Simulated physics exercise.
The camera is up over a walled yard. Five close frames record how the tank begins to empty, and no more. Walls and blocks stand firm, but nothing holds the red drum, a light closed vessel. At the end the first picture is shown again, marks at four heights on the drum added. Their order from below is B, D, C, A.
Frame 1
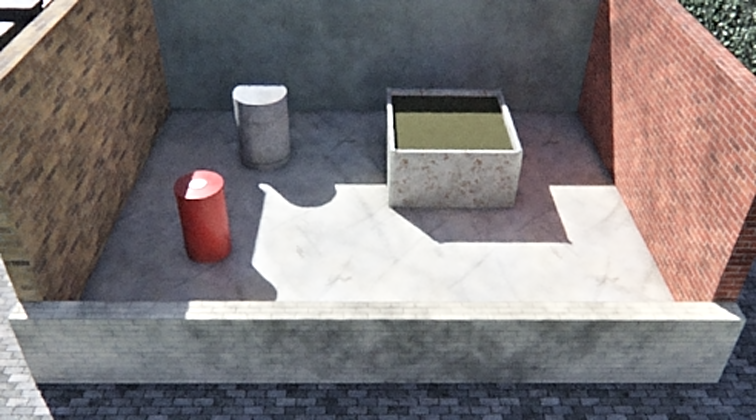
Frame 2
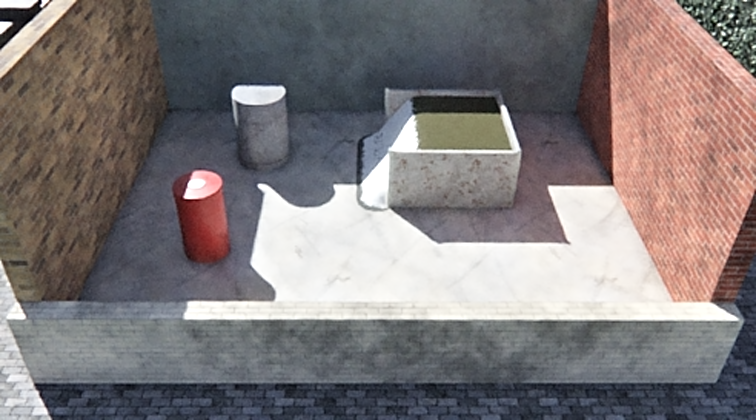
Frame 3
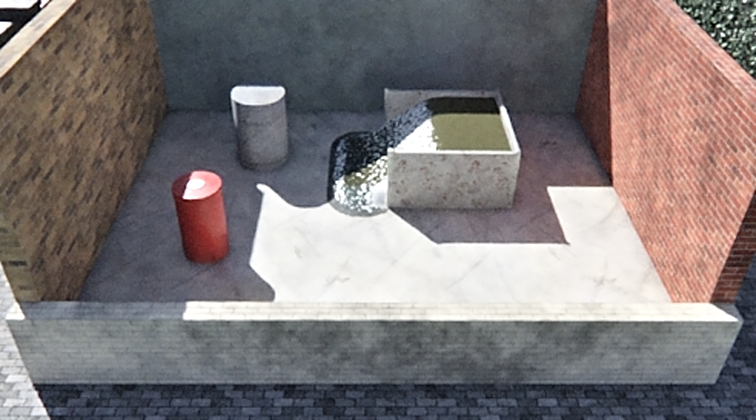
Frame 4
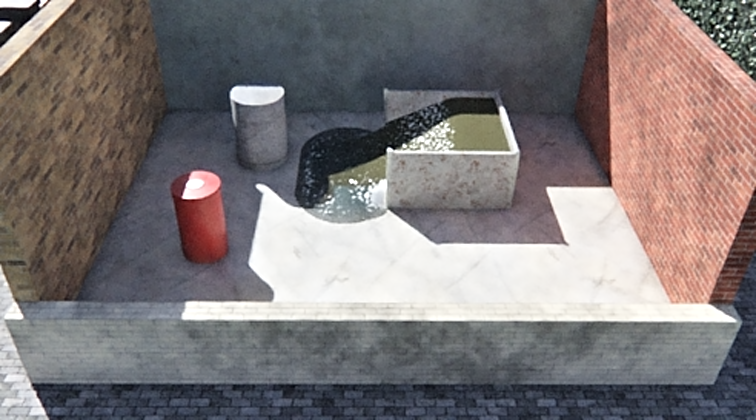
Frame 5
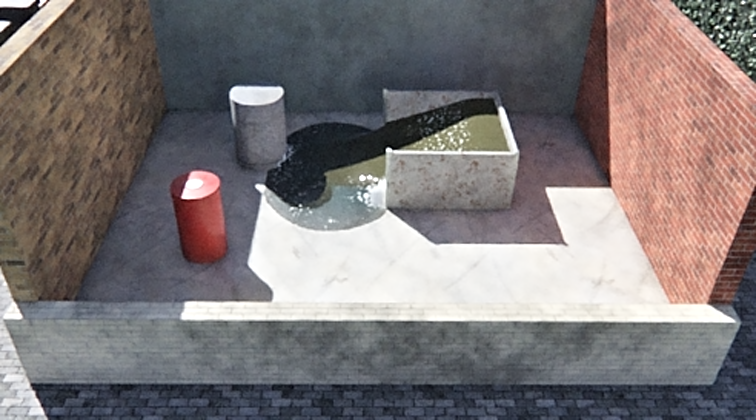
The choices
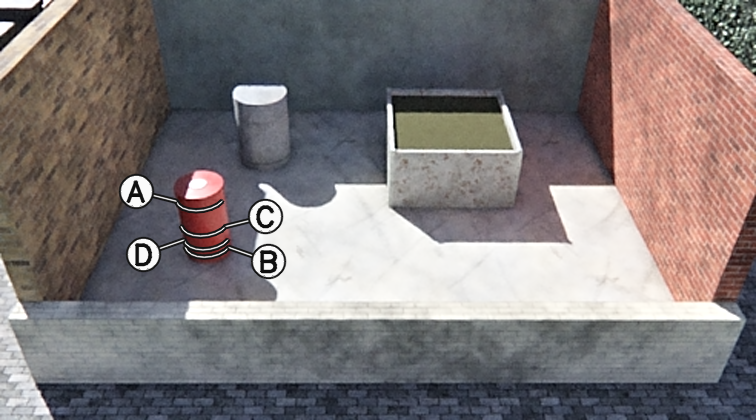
Water pouring from the left side of a raised tank and spreading in a puddle across the paved floor of a walled yard.
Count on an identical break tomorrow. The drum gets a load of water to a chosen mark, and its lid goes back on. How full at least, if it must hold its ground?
The limit is C.
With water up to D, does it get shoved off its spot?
Yes.
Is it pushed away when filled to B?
Yes, it does.
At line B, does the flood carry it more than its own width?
Yes, clearly.
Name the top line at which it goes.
That is line D.
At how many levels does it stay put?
Two of the four.
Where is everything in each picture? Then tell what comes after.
The first frame shows lid of the red drum at (198, 185); tank full, its middle at (449, 124).
In the second frame, 2 % of the ground under water, its edge towards the drum at (368, 200).
In the third frame, 5 % of the ground under water, its edge towards the drum at (342, 204).
In the fourth frame, 8 % of the ground under water, its edge towards the drum at (310, 205).
The fifth frame shows lid of the red drum at (195, 185); 12 % of the ground under water, its edge towards the drum at (283, 208).
In white, A at (196, 210); B at (204, 257); C at (200, 236); D at (202, 249); from the bottom up B, D, C, A.
Choosing A, it does not move.
Choosing B, it is pushed about 3 times its own width away.
Choosing C, it does not move.
Choosing D, it is pushed about its own width away.
